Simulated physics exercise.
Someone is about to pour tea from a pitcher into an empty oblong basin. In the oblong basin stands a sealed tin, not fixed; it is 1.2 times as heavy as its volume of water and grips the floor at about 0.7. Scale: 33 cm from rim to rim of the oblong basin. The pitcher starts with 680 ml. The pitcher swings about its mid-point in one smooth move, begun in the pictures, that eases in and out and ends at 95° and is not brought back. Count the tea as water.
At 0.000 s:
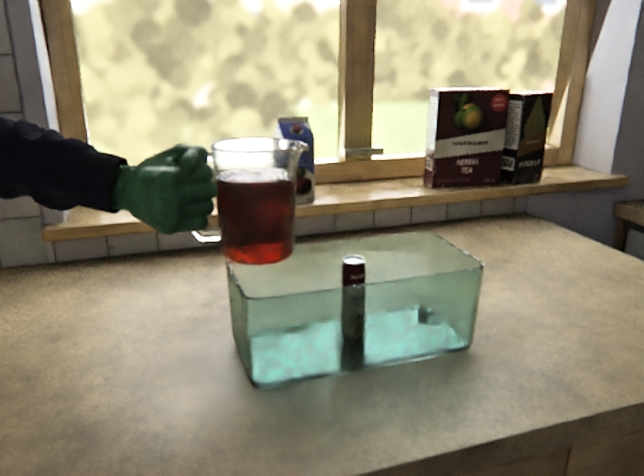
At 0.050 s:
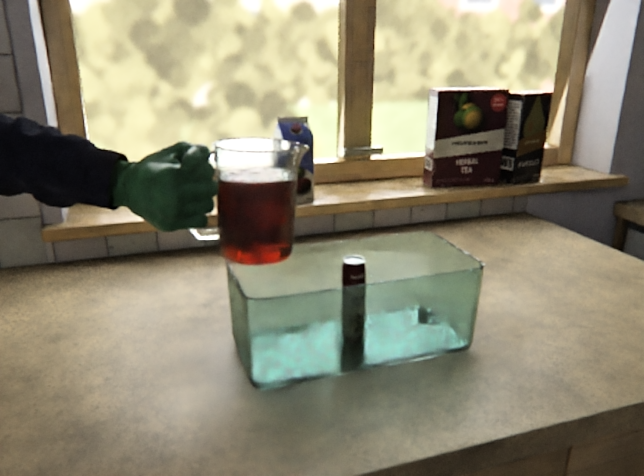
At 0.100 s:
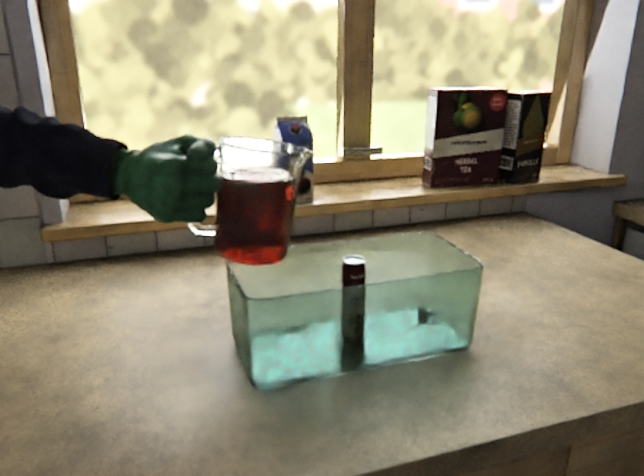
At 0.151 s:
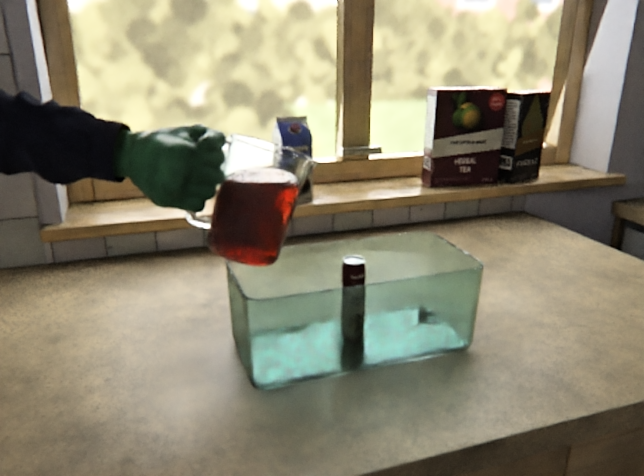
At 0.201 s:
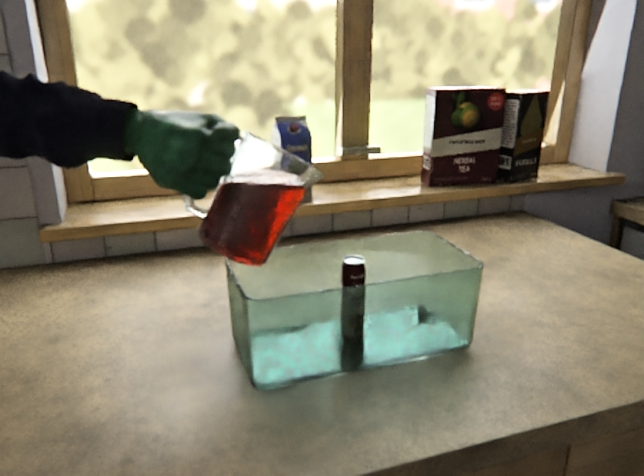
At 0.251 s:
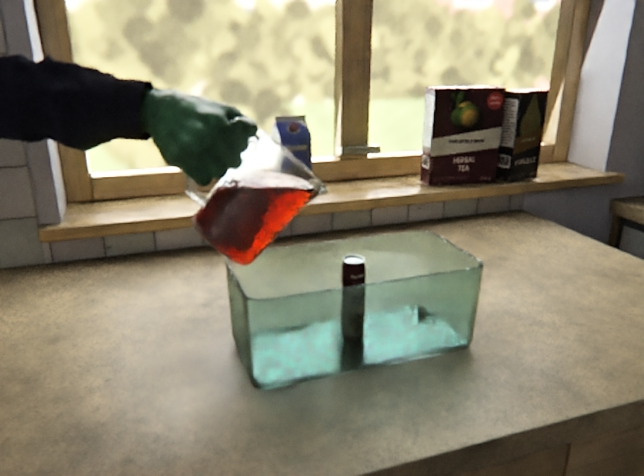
A green-gloved hand in a dark sleeve, reaching in from the left, holds a clear pitcher of red tea above a pale greenish glass basin and tilts it smoothly clockwise. The steady view looks slightly down on a brown kitchen counter before a wooden-framed window, with boxes on the sill. A dark, slim tin stands by the basin as the tea slants toward the pitcher's right side.
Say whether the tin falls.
The tin topples.
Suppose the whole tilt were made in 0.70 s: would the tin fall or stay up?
The tin goes over.
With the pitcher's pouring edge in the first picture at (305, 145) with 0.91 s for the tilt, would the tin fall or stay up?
Then it falls.
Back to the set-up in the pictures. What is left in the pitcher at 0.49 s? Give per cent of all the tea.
About 70 per cent.
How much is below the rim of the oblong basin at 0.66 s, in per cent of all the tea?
Some 52 per cent.
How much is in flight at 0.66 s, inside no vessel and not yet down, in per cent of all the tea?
Near 14 in a hundred.
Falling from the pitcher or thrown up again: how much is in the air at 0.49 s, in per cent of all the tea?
Some 16 per cent.
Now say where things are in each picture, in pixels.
In the first frame, tilt 0°; pouring edge (306, 143); surface from (216, 178) to (291, 172); the oblong basin's rim runs from (234, 277) to (457, 249); the tin's top is at (354, 263).
In the second frame, tilt 2°; pouring edge (308, 145); surface from (217, 177) to (291, 172).
In the third frame, tilt 8°; pouring edge (313, 151); surface from (219, 177) to (294, 174).
In the fourth frame, tilt 18°; pouring edge (319, 161); surface from (222, 179) to (299, 176).
In the fifth frame, tilt 30°; pouring edge (324, 175); surface from (215, 197) to (306, 178).
In the sixth frame, tilt 44°; pouring edge (327, 191); surface from (203, 203) to (316, 185).
Then, 0.49 s in, the tilt is 93° and 70 per cent is still to pour; the tin stands where it began.
Then, 0.66 s in, the tilt is 95° and 34 per cent is still to pour; the tin leans 9°.
Then, 0.83 s in, the tilt is 95° and 14 per cent is still to pour; the tin lies on its side.
Then, 1.03 s in, the tilt is 95° and 6 per cent is still to pour; the tin lies on its side.
Finally, the tin lies on its side.
